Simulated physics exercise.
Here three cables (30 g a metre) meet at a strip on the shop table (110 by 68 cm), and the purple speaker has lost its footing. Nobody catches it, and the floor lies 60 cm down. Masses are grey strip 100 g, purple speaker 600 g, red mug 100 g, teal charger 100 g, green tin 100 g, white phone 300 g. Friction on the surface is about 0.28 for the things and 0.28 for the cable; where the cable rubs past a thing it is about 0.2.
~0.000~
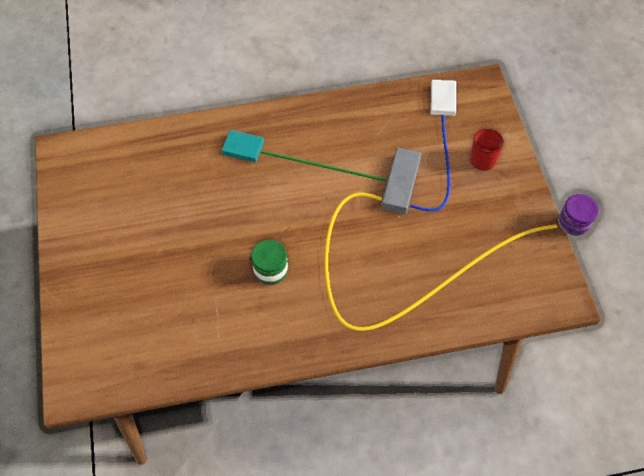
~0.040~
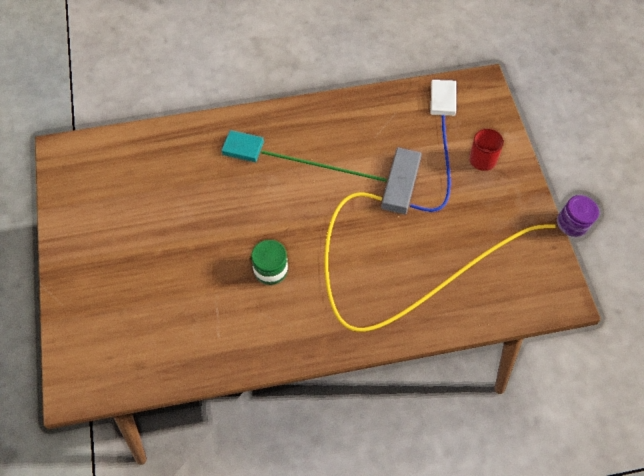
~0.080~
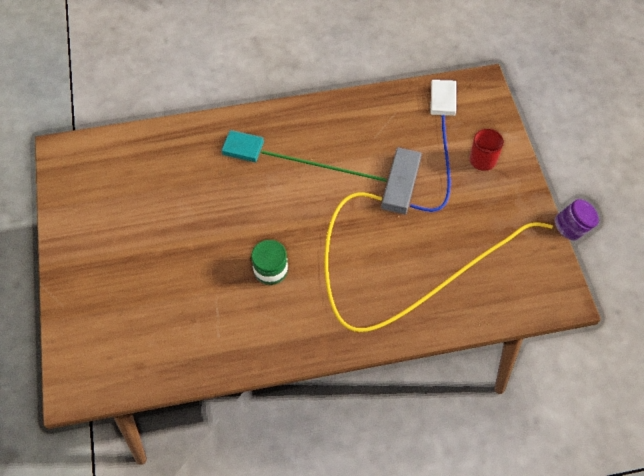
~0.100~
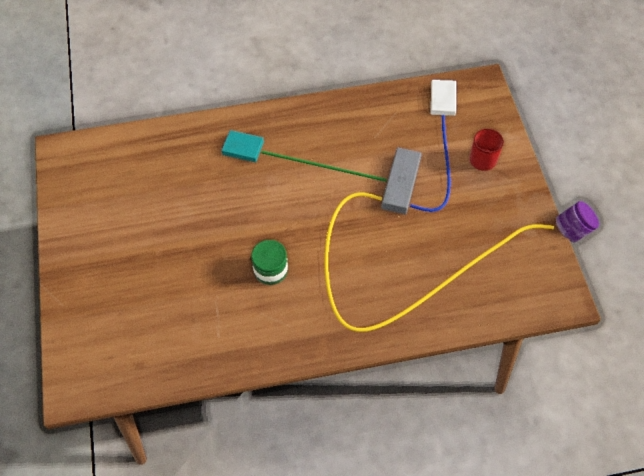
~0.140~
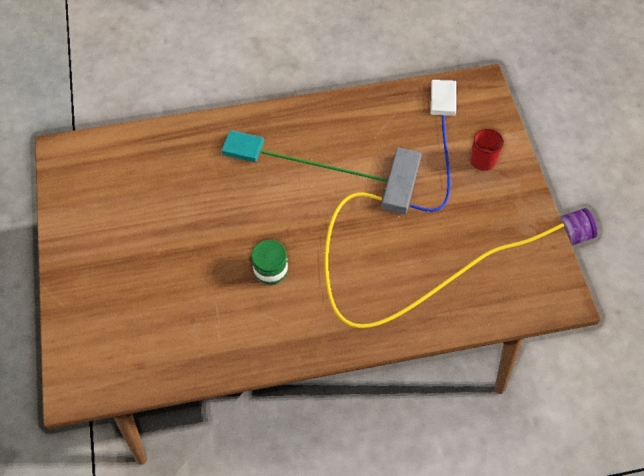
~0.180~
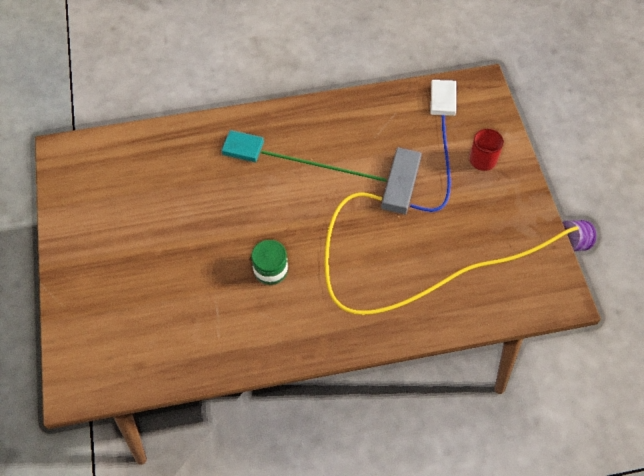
Wooden table with three cables meeting at a grey strip, a purple cylinder tilting over the right edge, tugging the yellow cable.
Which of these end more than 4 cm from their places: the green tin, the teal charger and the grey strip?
Result: Green tin stays put, teal charger leaves its place, grey strip moves.
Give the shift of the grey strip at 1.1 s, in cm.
Some 9 cm.
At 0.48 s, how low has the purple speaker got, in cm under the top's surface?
About 55 cm.
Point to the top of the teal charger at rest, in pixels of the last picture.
Near (404, 190).
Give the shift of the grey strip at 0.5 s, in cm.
Some 4 cm.
By 0.5 s, the strip's end of the yellow cable at (432, 167); teal charger 10 cm off its start, grey strip 4 cm off its start, purple speaker over the edge.
By 0.8 s, the strip's end of the yellow cable at (448, 147); teal charger 36 cm off its start, grey strip 9 cm off its start, purple speaker over the edge.
By 1.1 s, the strip's end of the yellow cable at (449, 148); teal charger 38 cm off its start at (404, 190), grey strip 9 cm off its start at (428, 152), purple speaker over the edge.
By 1.4 s, the strip's end of the yellow cable at (449, 148); teal charger 38 cm off its start, grey strip 9 cm off its start, purple speaker over the edge.
By 2.6 s, the strip's end of the yellow cable at (449, 148); teal charger 38 cm off its start at (404, 190), grey strip 9 cm off its start at (428, 152), green tin 0 cm off its start at (269, 255), purple speaker over the edge.
